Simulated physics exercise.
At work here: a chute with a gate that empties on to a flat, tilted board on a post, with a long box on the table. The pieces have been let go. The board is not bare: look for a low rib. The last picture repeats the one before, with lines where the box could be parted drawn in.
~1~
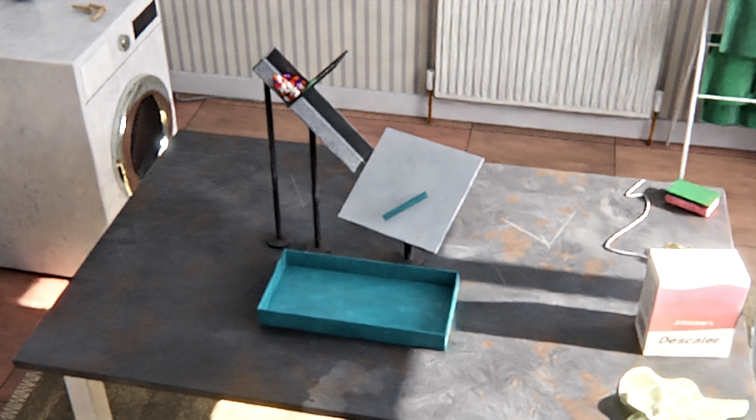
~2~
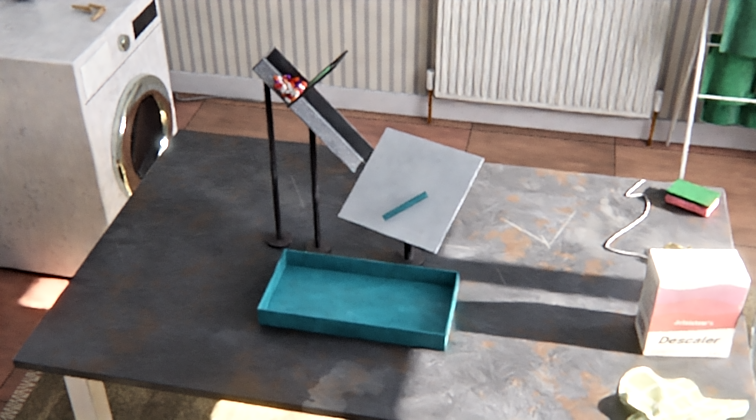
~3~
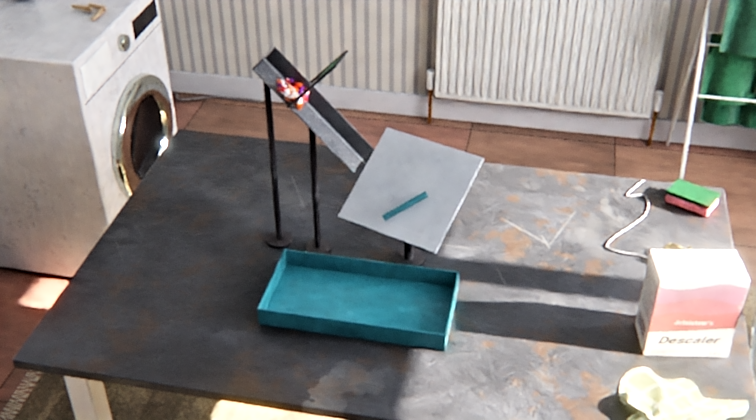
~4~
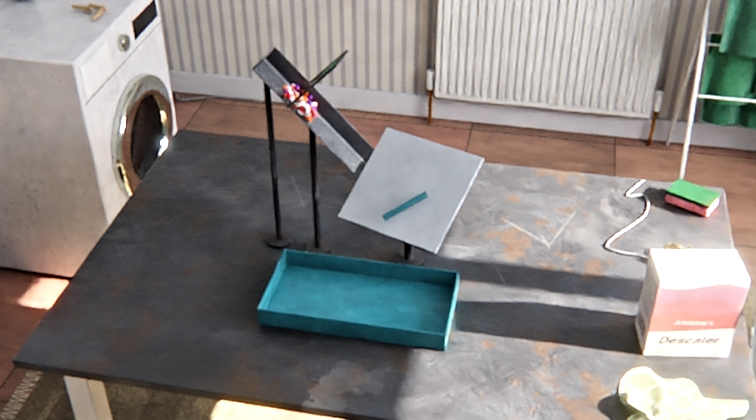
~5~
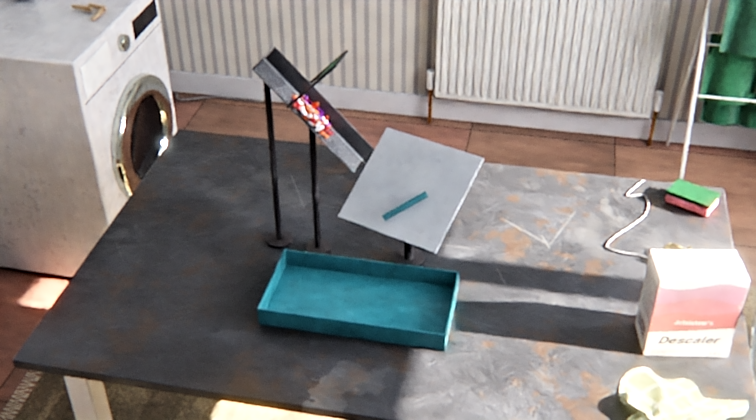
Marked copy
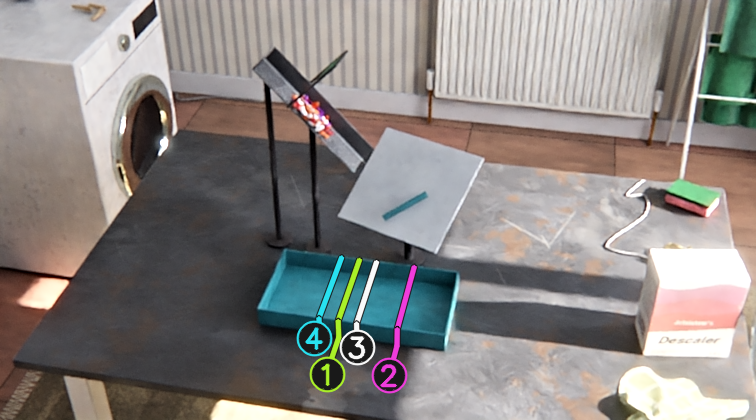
In the video, a gate at the upper part of a sloping chute opens, and a small cluster of colourful jelly beans slides partway down toward a tilted grey board, with an empty teal box on the table.
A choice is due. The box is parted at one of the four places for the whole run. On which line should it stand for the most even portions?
Use line 1.
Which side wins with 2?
More lands on the left.
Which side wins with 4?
The right side.
On the marked copy, line 1 crosses the front rim at (338, 320); line 2 crosses the front rim at (397, 328); line 3 crosses the front rim at (356, 322); line 4 crosses the front rim at (319, 317).
For line 1, of what is caught, about a third on the left of the divider, about two thirds on the right.
For line 2, of what is caught, all on the left of the divider, none on the right.
For line 3, of what is caught, nearly all on the left of the divider, a stray few on the right.
For line 4, of what is caught, none on the left of the divider, all on the right.
